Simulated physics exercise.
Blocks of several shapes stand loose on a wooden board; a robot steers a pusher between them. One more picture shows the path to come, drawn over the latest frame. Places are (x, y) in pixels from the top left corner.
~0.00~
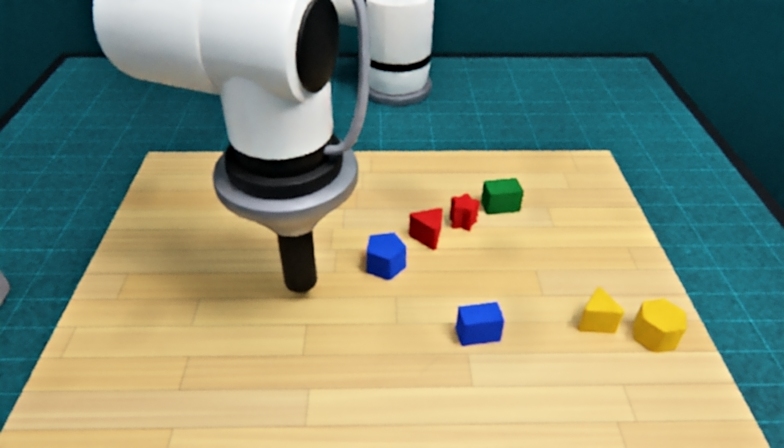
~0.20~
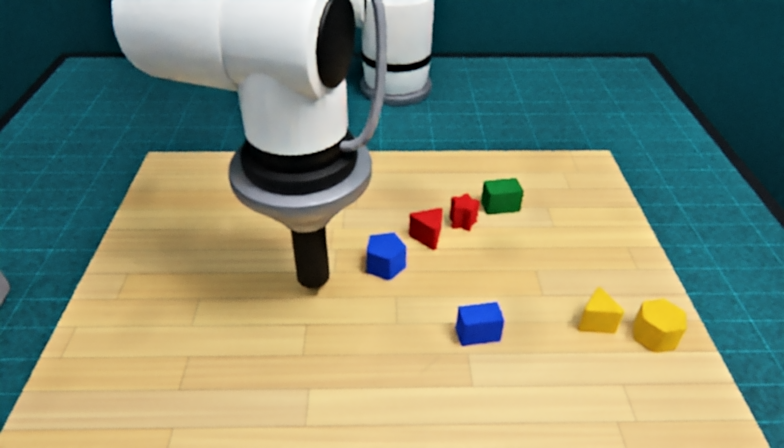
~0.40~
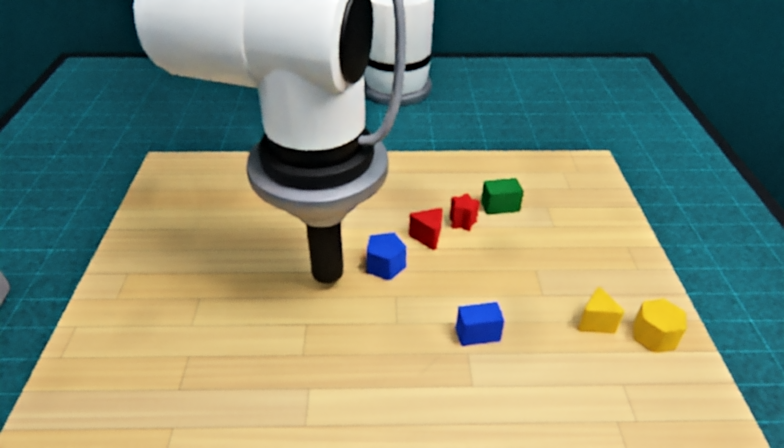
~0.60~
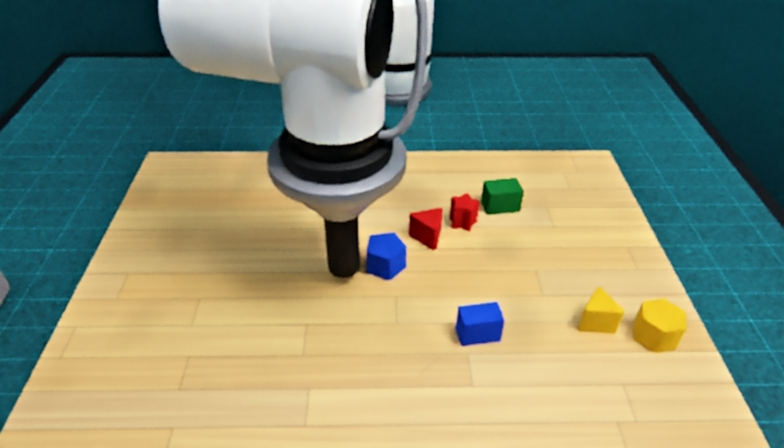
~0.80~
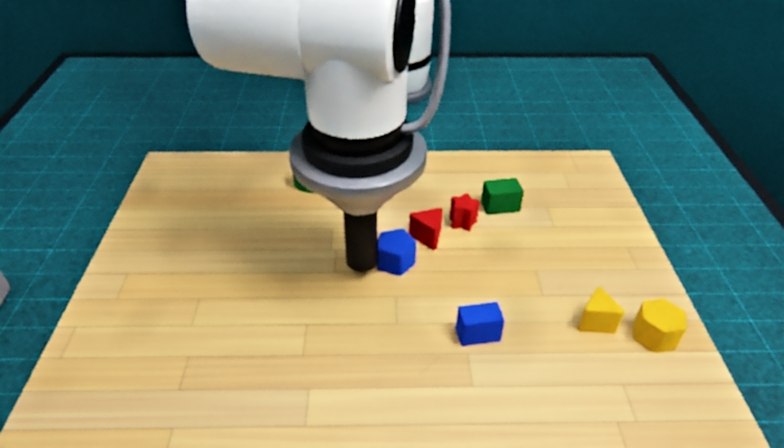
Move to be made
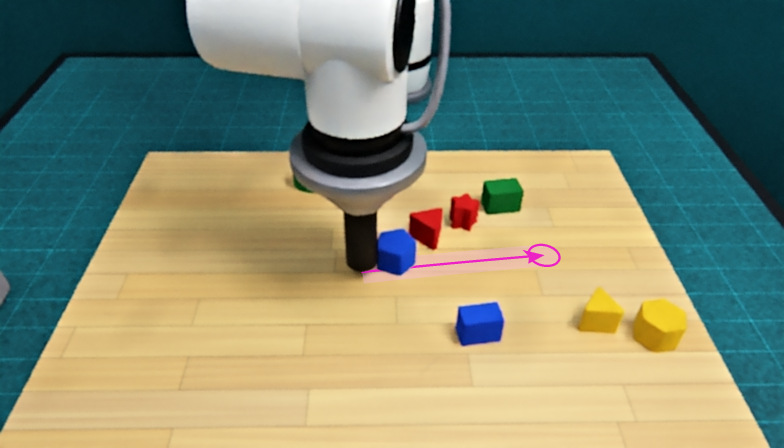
The video shows a robot arm moving its black pusher rightward over a wooden board of loose coloured blocks, until it meets the blue pentagon and nudges it slightly right, toward the red three-sided block, while the others stay still.
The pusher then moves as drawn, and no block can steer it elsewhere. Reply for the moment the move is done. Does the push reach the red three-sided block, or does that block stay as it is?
The push reaches it.
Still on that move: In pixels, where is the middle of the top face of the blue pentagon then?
Somewhere near (468, 218).
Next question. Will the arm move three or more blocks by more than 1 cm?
No, it doesn't check out.
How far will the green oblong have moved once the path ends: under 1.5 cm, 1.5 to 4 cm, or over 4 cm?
Up to 1.5 cm.
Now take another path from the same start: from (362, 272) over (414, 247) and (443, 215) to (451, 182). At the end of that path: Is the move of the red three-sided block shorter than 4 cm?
Going by the path, no.
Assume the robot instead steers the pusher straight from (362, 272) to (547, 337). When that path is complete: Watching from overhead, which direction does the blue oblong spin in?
Clockwise rotation.
Path on the board, from (362, 272) directly to (544, 255).
What follows on the original path. One third of the way, pusher at (426, 256); blue pentagon at (444, 226), turned 60° anticlockwise; red three-sided block at (436, 208), turned 45° anticlockwise.
Two thirds of the way, pusher at (487, 250); blue pentagon at (468, 218), turned 105° anticlockwise; red three-sided block at (437, 206), turned 65° anticlockwise; red star at (466, 199).
At the end, pusher at (546, 245); blue pentagon at (468, 218), turned 105° anticlockwise; red three-sided block at (437, 206), turned 65° anticlockwise; red star at (466, 199); green oblong in place.
